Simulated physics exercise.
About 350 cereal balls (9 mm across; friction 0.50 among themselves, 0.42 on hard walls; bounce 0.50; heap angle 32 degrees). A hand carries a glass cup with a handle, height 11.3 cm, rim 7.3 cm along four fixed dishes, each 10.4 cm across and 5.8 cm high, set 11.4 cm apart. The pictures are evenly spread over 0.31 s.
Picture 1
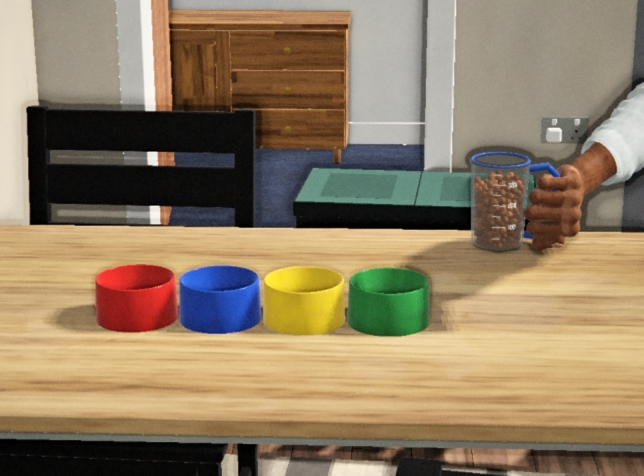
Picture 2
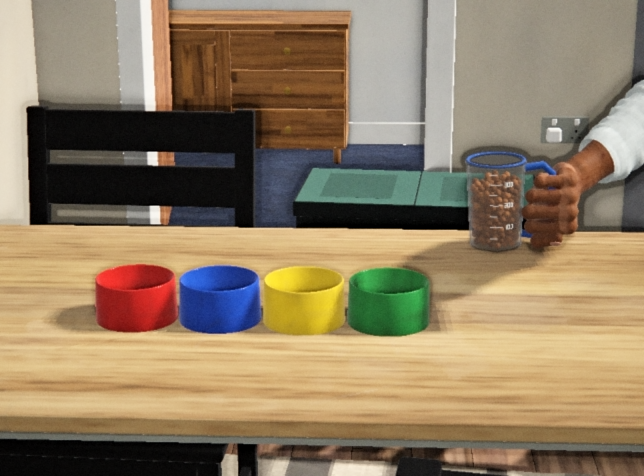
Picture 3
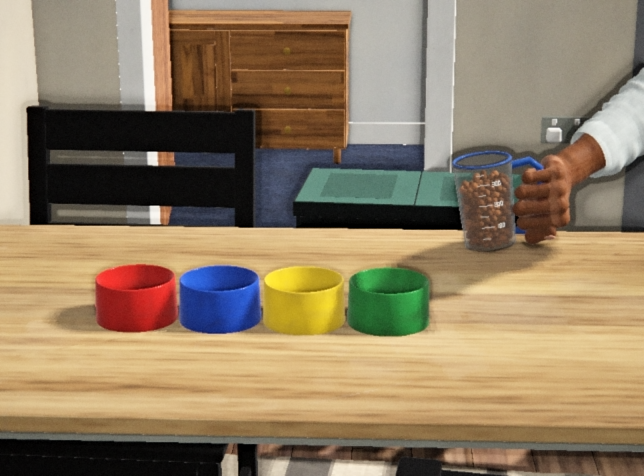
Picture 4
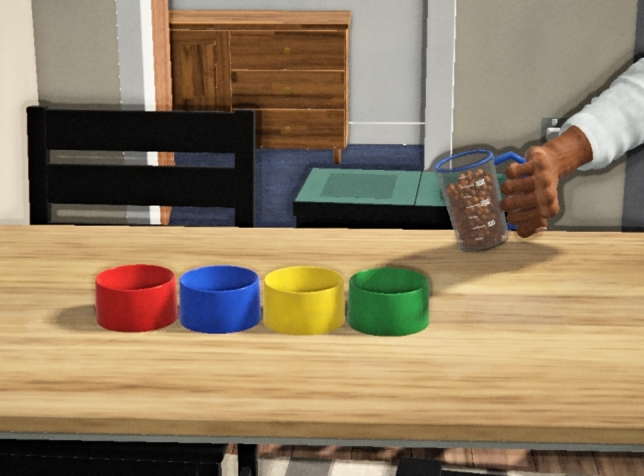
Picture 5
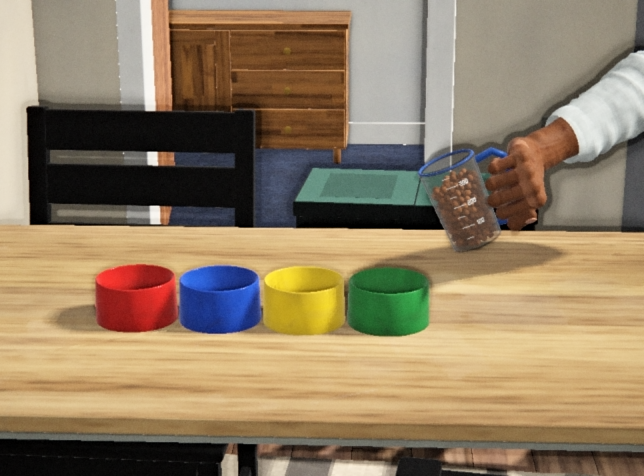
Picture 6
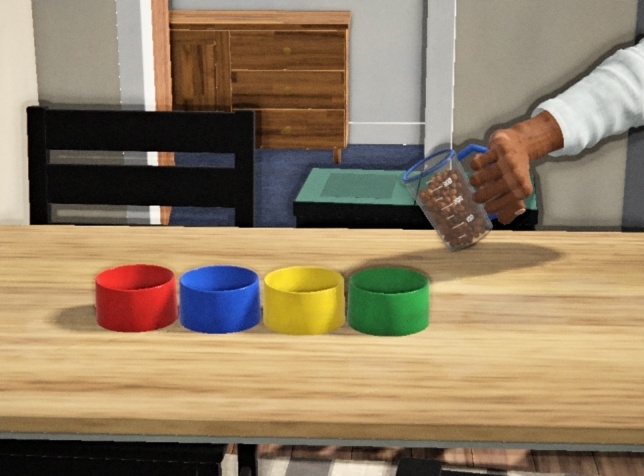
At a wooden table, a hand moves a clear cup of brown pieces left, tilting it leftward.
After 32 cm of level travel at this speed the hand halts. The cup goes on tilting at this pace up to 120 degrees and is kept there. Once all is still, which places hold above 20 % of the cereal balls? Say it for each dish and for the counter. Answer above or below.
Red: Below, blue: Above, green: Below, yellow: Below, counter: Below.
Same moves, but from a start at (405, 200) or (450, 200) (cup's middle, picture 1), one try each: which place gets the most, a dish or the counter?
The winner: Red, then red.
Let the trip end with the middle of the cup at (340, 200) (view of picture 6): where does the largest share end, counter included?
The winner: Yellow.
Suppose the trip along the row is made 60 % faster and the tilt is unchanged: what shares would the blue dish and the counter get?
Blue 90; counter 10.
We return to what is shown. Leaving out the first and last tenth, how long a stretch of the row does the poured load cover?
About 8 cm.
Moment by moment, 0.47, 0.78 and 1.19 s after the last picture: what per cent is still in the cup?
In turn: 100, 70, 0.
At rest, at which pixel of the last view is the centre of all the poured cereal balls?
Around (214, 304).
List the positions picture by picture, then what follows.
Cup at (499, 202), tilt 0 degrees, lip at (472, 160), moved 0.0 cm; middle of the pieces at (496, 210); green dish at (389, 281); yellow dish at (304, 280); blue dish at (219, 279); red dish at (135, 278), in the first picture.
Cup at (496, 202), tilt 2 degrees, lip at (467, 161), moved 0.4 cm; middle of the pieces at (493, 210), in the second picture.
Cup at (486, 202), tilt 8 degrees, lip at (454, 164), moved 1.6 cm; middle of the pieces at (484, 210), in the third picture.
Cup at (474, 202), tilt 15 degrees, lip at (436, 168), moved 3.2 cm; middle of the pieces at (473, 210), in the fourth picture.
Cup at (462, 202), tilt 23 degrees, lip at (419, 173), moved 4.8 cm; middle of the pieces at (462, 210), in the fifth picture.
Cup at (449, 202), tilt 31 degrees, lip at (404, 179), moved 6.4 cm; middle of the pieces at (450, 210); green dish at (389, 281); yellow dish at (304, 280); blue dish at (219, 279); red dish at (135, 278), in the sixth picture.
Then, 0.47 s after the last picture, tilt 89 degrees; cup holds 100 %.
Then, 0.78 s after the last picture, tilt 120 degrees; cup holds 70 %, blue 15 %, yellow 5 %.
Then, 1.19 s after the last picture, tilt 120 degrees; cup holds 0 %, blue 85 %, yellow 5 %.
In the end, red 0 %, blue 85 %, green 0 %, yellow 5 %, counter 10 %.
